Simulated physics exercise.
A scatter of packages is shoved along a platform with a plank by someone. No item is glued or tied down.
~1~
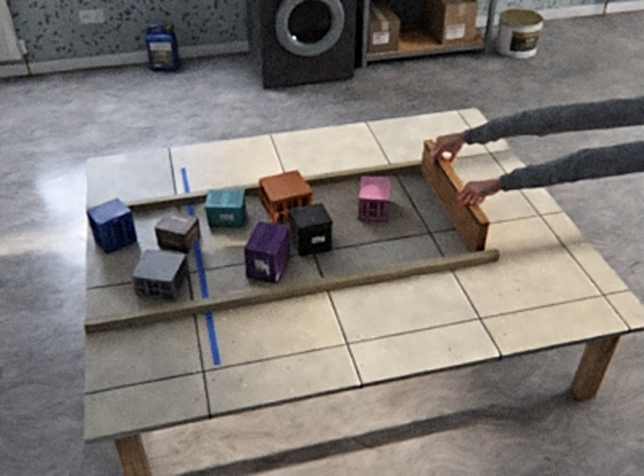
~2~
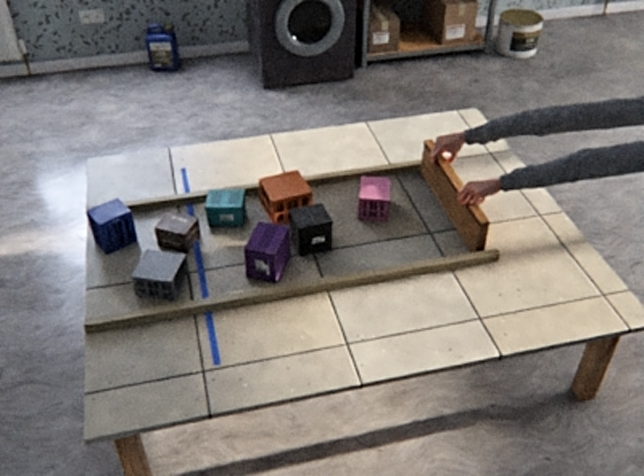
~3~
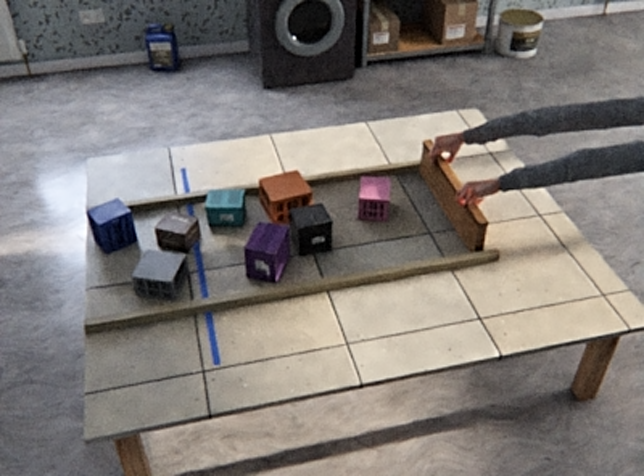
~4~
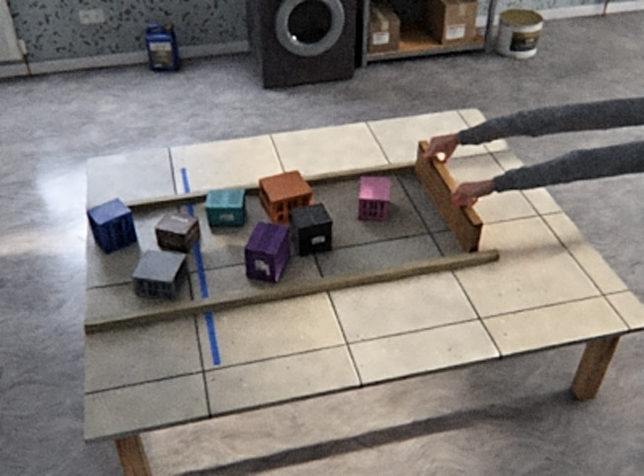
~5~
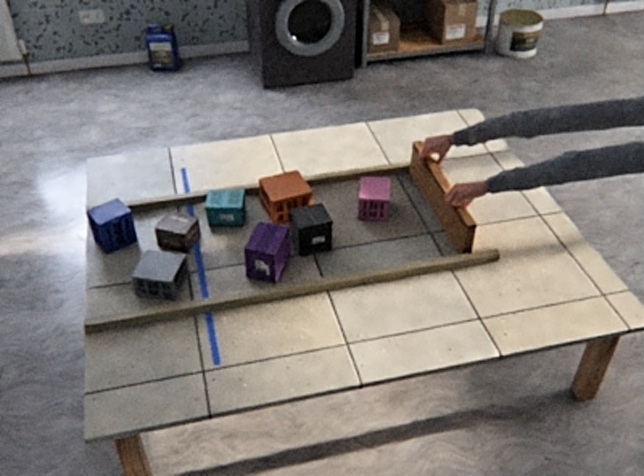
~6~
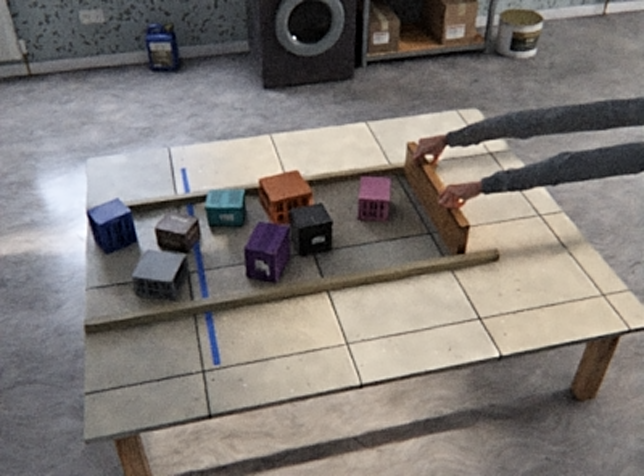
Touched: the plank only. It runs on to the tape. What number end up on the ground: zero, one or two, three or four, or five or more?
The count that fall off is none at all.
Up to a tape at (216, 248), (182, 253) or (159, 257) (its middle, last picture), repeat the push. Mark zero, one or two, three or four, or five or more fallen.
Going through the places as listed, I'd say none at all, then one to two, then one or two.
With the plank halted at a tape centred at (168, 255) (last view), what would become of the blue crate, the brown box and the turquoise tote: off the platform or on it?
In the end the blue crate drops, the brown box keeps its place and the turquoise tote drops.
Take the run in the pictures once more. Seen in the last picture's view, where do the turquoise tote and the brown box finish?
Look around (100, 219) for the first and around (146, 242) for the second.
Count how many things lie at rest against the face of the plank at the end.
Looks like 3 of them, all told.
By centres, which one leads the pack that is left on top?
The blue crate.
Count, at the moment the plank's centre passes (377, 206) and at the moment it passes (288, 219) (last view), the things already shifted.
At the first spot the count is 1, and at the second it is 5.
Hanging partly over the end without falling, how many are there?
I count 2 overhanging.
Soon after, none off yet; blue crate at rest near (112, 226); grey crate at rest near (161, 275); brown box at rest near (178, 232).
At rest, the number that fall off is zero.
